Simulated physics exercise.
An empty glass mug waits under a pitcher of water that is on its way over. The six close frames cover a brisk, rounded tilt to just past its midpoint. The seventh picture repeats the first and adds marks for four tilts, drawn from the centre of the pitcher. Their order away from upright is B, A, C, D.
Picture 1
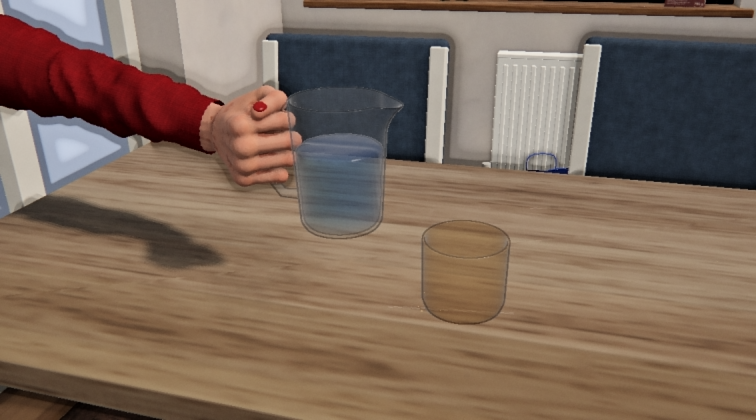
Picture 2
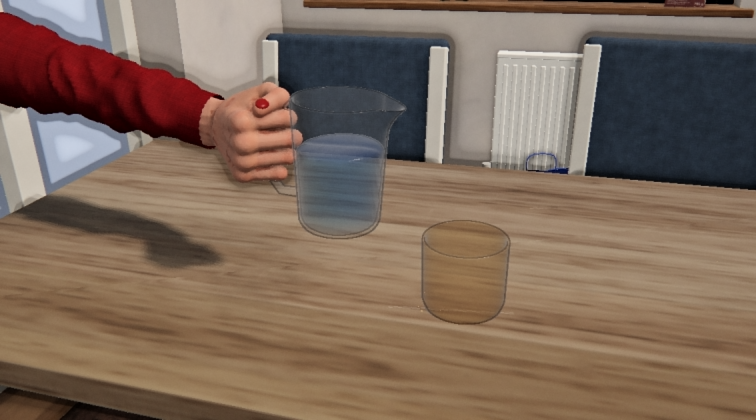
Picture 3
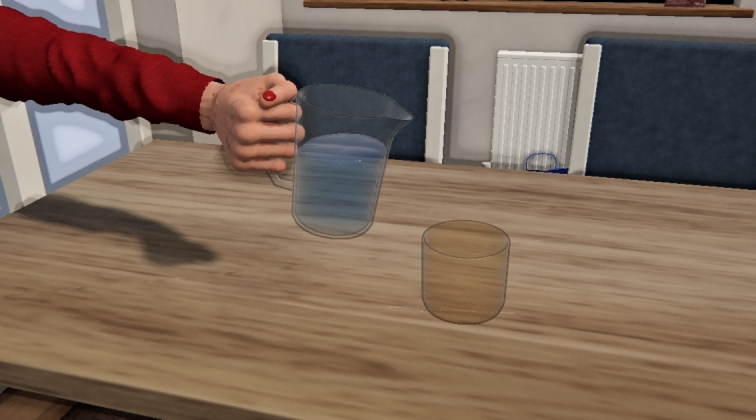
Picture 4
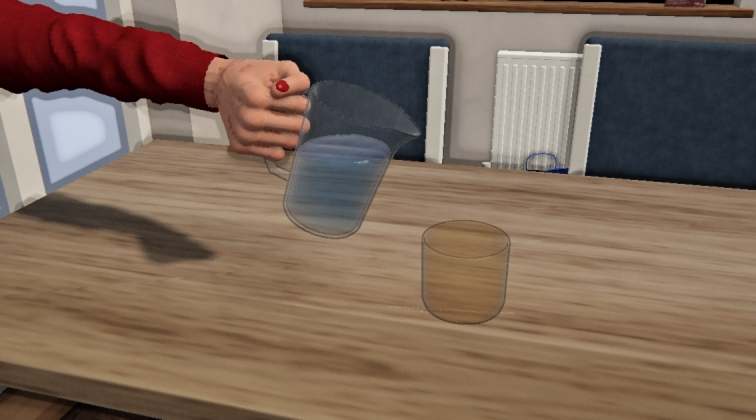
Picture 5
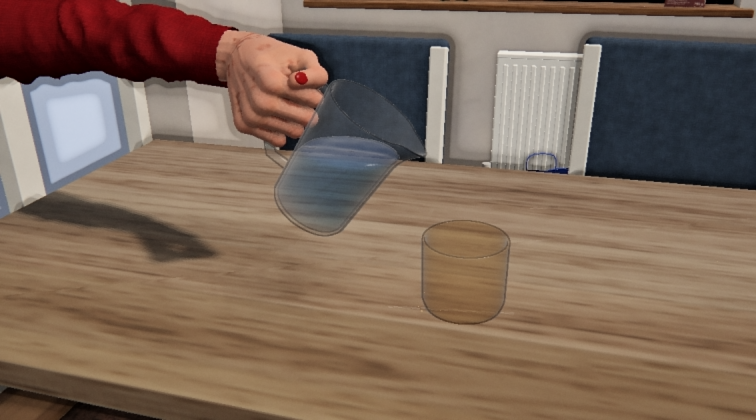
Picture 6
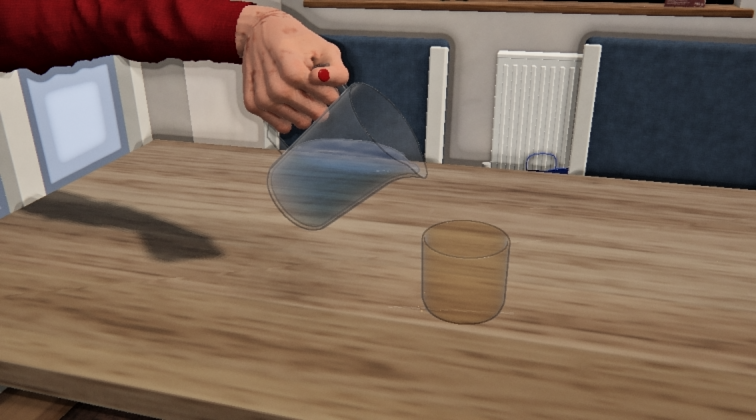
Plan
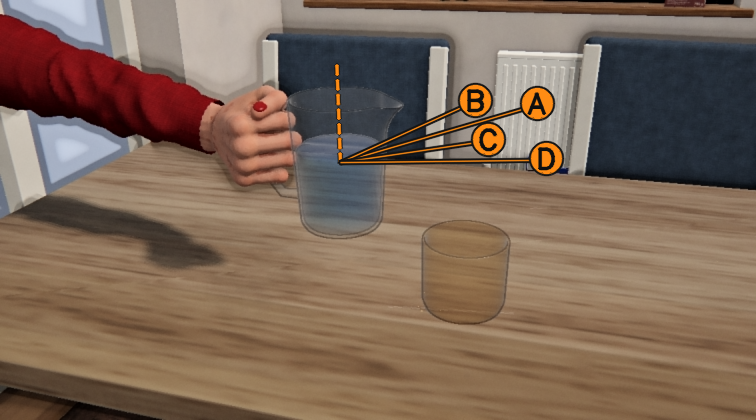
The clip opens on a hand in a red sleeve holding a clear pitcher of water upright by its handle, left of an empty glass on a wooden table. The hand rises and turns, tilting the pitcher rightward, slightly at first, then steeply. The water shifts toward the lip, while the glass stays still and empty.
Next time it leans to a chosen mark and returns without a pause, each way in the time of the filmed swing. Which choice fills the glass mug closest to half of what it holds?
The answer is tilt A.
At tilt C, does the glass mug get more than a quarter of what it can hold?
Yes, it does.
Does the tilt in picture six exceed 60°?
No.
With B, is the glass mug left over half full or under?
Under half.
In orange, A at (521, 109); B at (460, 108); C at (472, 143); D at (529, 160).
With A, the glass mug ends with about 52 % of what it can hold.
With B, the glass mug ends with about 31 % of what it can hold.
With C, the glass mug ends with about 73 % of what it can hold.
With D, the glass mug ends with about 86 % of what it can hold; 6 % of the water is spilt.
